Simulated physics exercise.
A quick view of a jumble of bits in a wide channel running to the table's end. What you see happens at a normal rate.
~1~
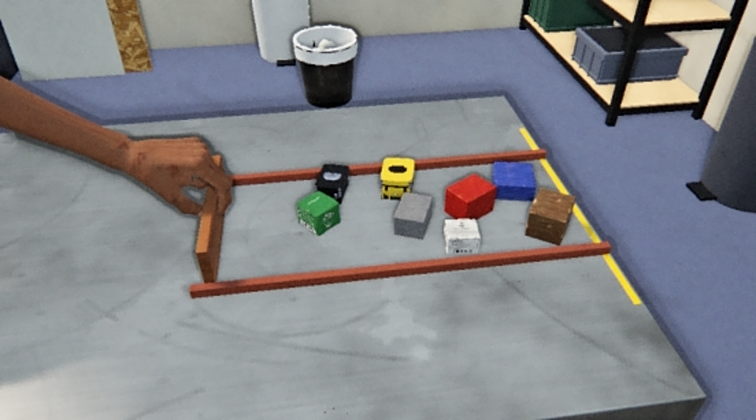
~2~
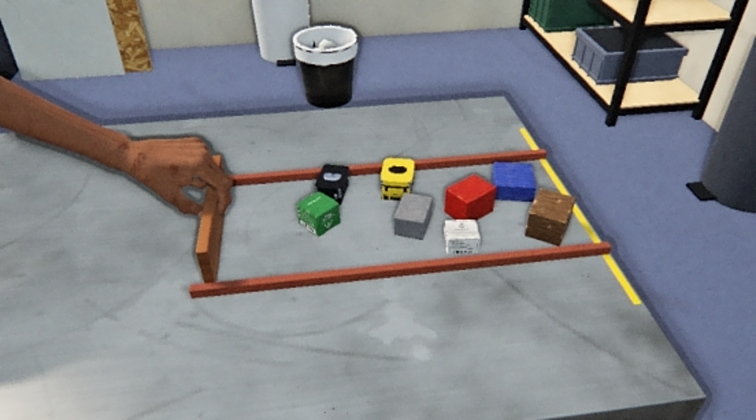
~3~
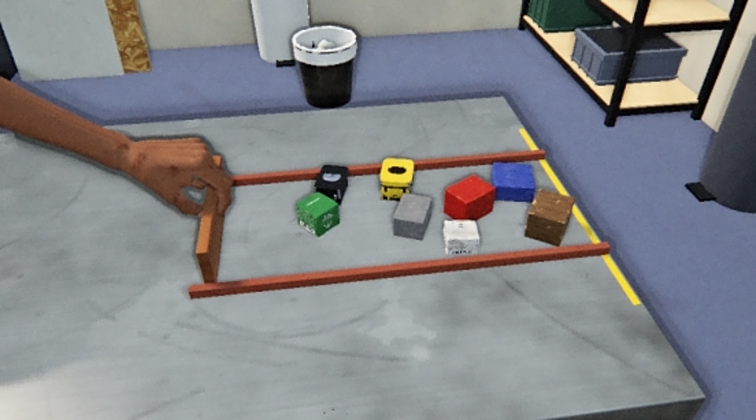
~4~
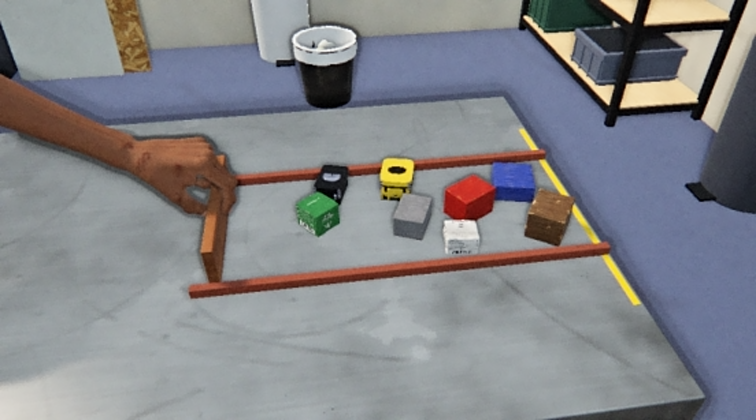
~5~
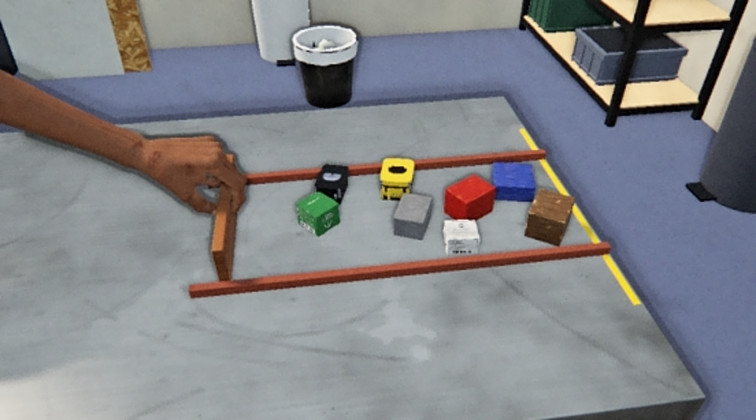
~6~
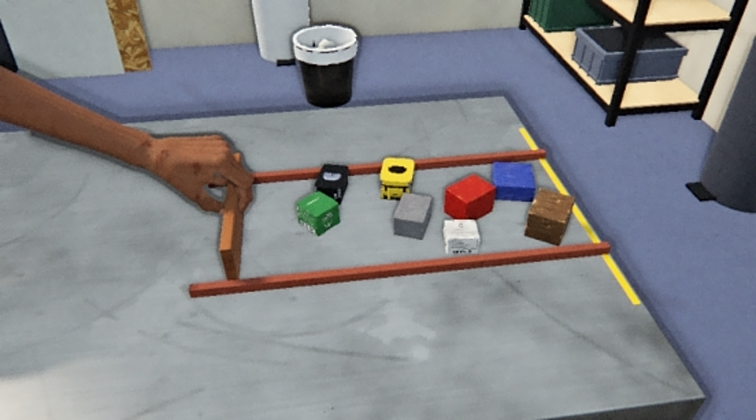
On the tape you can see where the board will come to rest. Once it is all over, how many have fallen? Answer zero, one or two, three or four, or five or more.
When it is over, five or more have fallen.
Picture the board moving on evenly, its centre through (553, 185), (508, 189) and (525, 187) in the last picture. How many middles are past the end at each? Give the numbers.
Place by place: 5, 2 and 2.
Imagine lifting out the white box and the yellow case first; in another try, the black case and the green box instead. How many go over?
Tally of falls: 6 for the first try, 6 for the second.
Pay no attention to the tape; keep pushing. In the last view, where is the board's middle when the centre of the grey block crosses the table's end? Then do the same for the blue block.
(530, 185) and (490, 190), roughly.
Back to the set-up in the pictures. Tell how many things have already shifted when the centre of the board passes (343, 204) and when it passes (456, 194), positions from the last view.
Counts: 2, 8.
Early on, none off yet; brown block at rest near (550, 216); blue block at rest near (513, 182); red block at rest near (470, 200).
A while later, none off yet; brown block at rest near (552, 217); blue block travelled a little near (530, 177); red block travelled about its own width near (514, 199).
Further along, none off yet; brown block travelled about its own width near (582, 223); blue block leaning well over near (579, 193); red block leaning a little near (594, 195).
Finally, the number that fall off is five or more; lost, green box, black case, yellow case, grey block, white box, red block, blue block and brown block.
